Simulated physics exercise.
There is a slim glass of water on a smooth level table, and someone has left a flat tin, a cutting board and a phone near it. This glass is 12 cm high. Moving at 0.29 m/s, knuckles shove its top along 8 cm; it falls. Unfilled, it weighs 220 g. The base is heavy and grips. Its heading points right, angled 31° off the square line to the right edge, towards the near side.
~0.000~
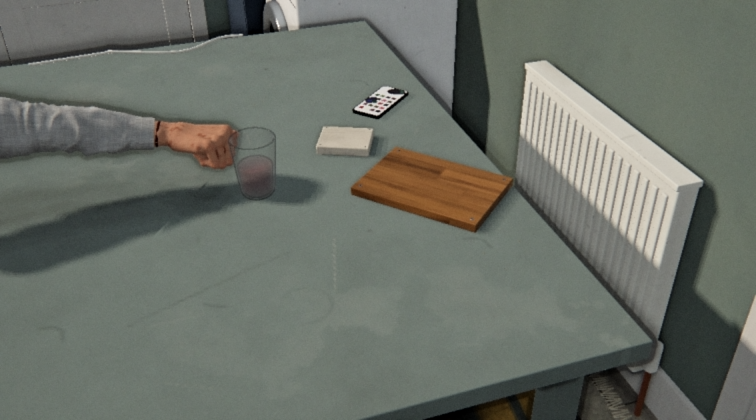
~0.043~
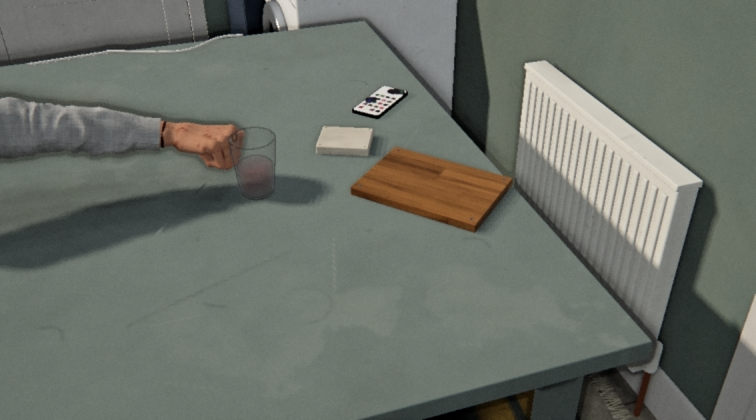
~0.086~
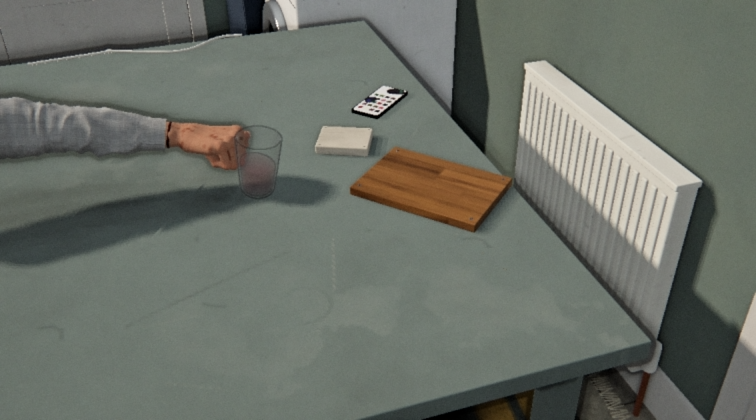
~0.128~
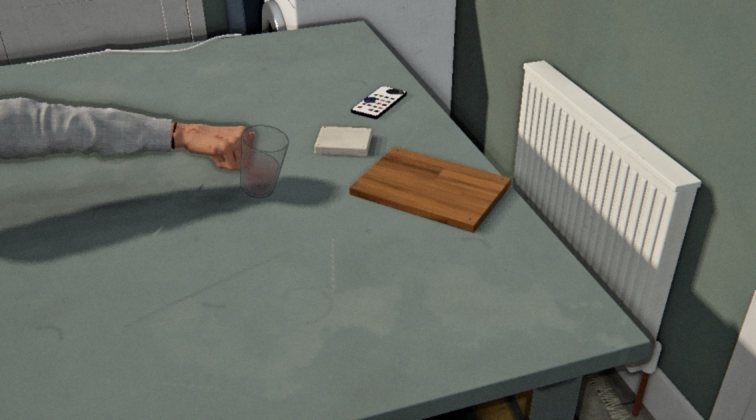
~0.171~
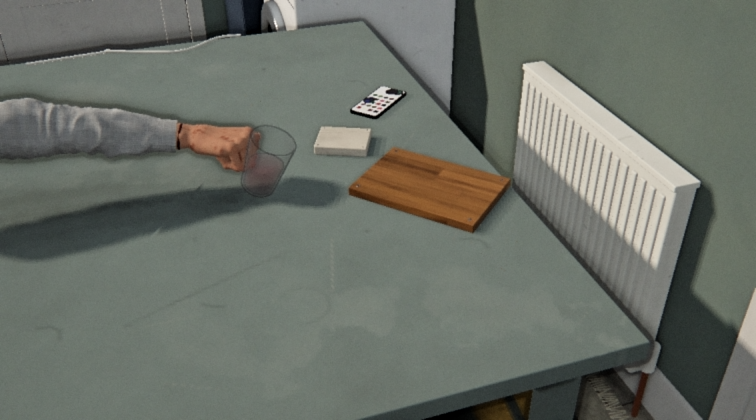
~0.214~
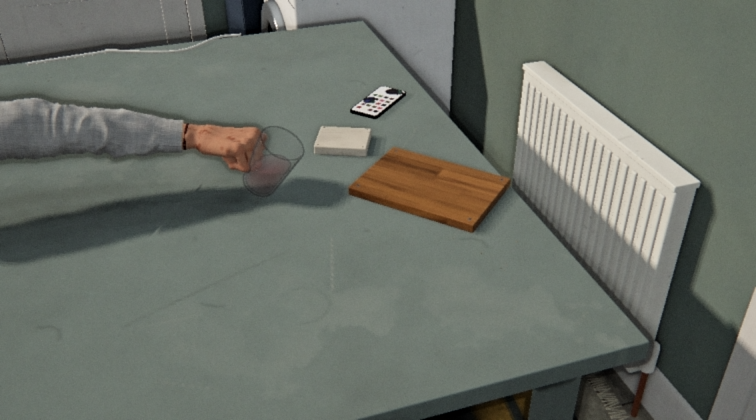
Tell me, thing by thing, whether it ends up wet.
The flat tin keeps dry, the cutting board gets wet, the phone keeps dry.
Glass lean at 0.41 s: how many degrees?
Angle: Around 86°.
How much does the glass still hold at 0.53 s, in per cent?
Some 62 per cent.
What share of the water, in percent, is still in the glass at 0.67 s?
Roughly 34 per cent.
Then, 0.41 s in, the tilt is 85° and 100 per cent is in the glass, 0 has run off the table; wet so far, nothing.
Then, 0.53 s in, the tilt is 85° and 63 per cent is in the glass, 0 has run off the table; wet so far, cutting board.
Then, 0.67 s in, the tilt is 85° and 34 per cent is in the glass, 0 has run off the table; wet so far, cutting board.
Then, 0.91 s in, the tilt is 85° and 18 per cent is in the glass, 7 has run off the table; wet so far, cutting board.
Finally, 7 per cent is in the glass, 28 has run off the table; wet so far, cutting board.
